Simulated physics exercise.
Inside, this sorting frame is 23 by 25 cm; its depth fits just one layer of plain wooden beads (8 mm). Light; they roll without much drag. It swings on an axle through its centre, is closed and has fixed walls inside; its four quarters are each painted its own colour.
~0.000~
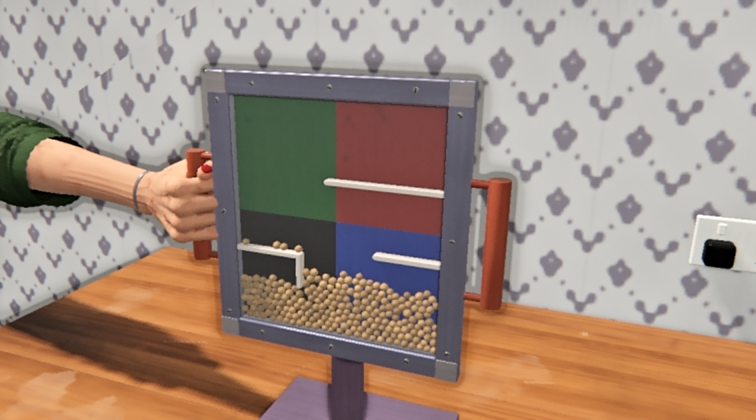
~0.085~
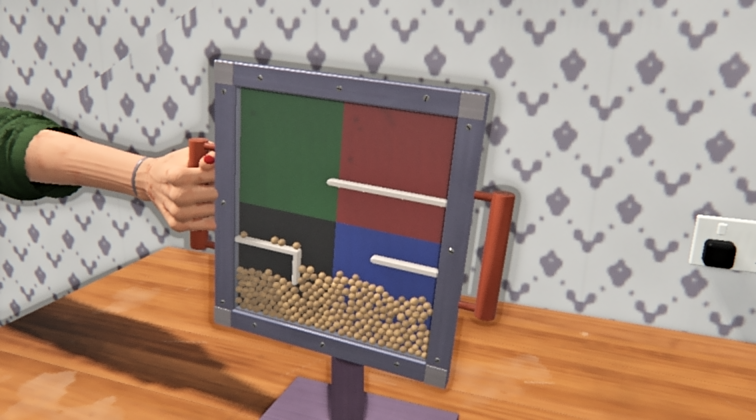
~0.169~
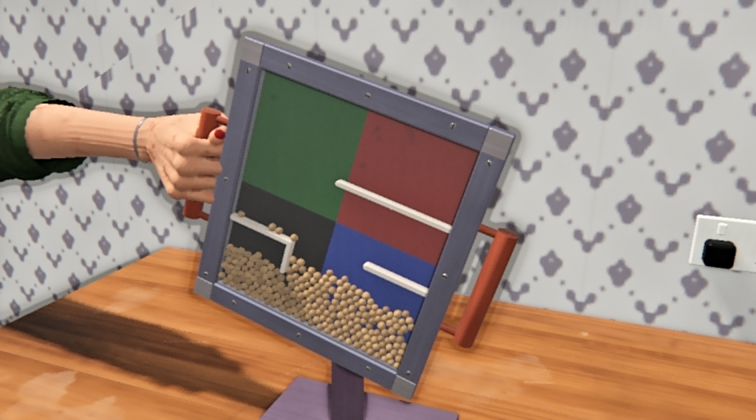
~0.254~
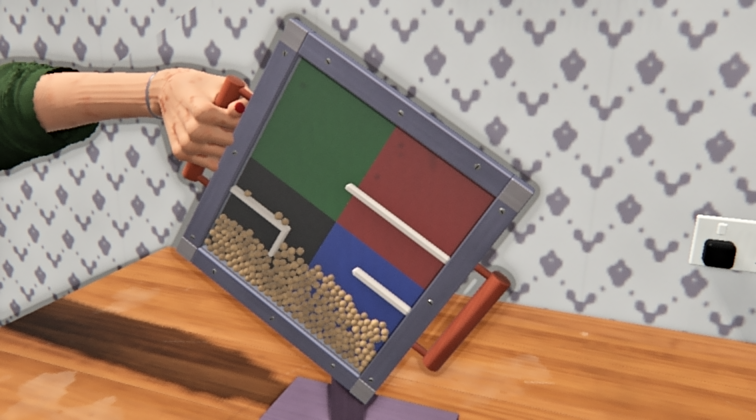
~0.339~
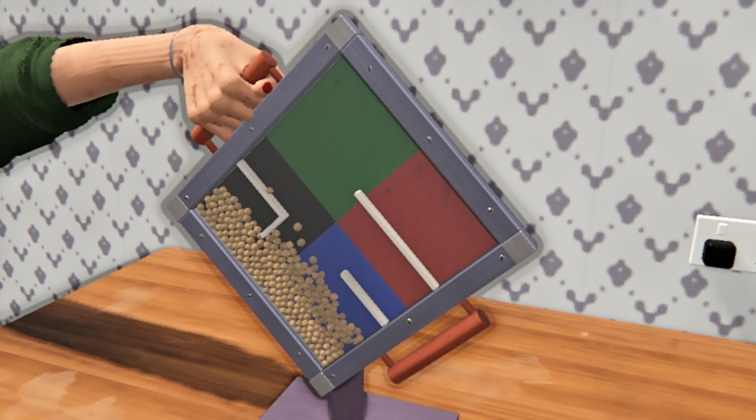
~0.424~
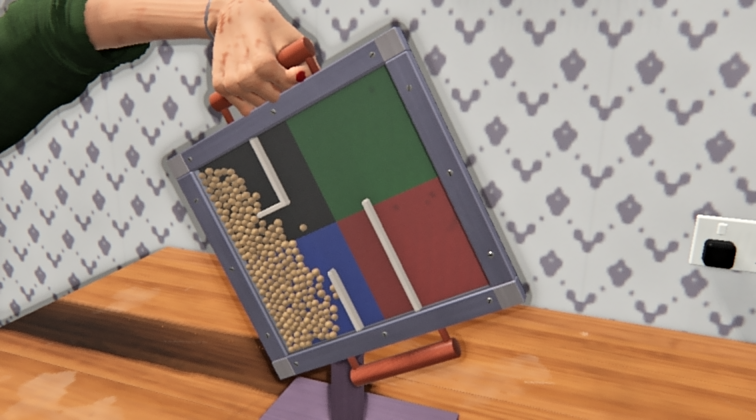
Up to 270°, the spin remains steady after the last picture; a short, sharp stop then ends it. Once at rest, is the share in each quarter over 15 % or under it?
Red quarter - under, blue quarter - under, green quarter - over, black quarter - over 15 %.
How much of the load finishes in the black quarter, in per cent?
About 35 in a hundred end up there.
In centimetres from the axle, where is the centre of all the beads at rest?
Roughly 3 cm to the left of the axle and 8 cm under it.
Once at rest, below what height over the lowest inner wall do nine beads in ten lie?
About 8 cm.
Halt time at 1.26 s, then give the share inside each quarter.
Red quarter: 30; blue quarter: 35; green quarter: 30; black quarter: 5.
By 0.84 s it has turned 134°, the beads' middle is 8 cm left of and level with the axle; by quarter, red 20 %, blue 75 %, black 5 %.
By 1.26 s it has turned 207°, the beads' middle is 2 cm left of and level with the axle; by quarter, red 30 %, blue 35 %, green 30 %, black 5 %.
By 1.69 s it has turned 270°, the beads' middle is 3 cm left of and 8 cm below the axle; by quarter, green 65 %, black 35 %.
In the end, by 2.2 s, red 0 %, blue 0 %, green 65 %, black 35 %.
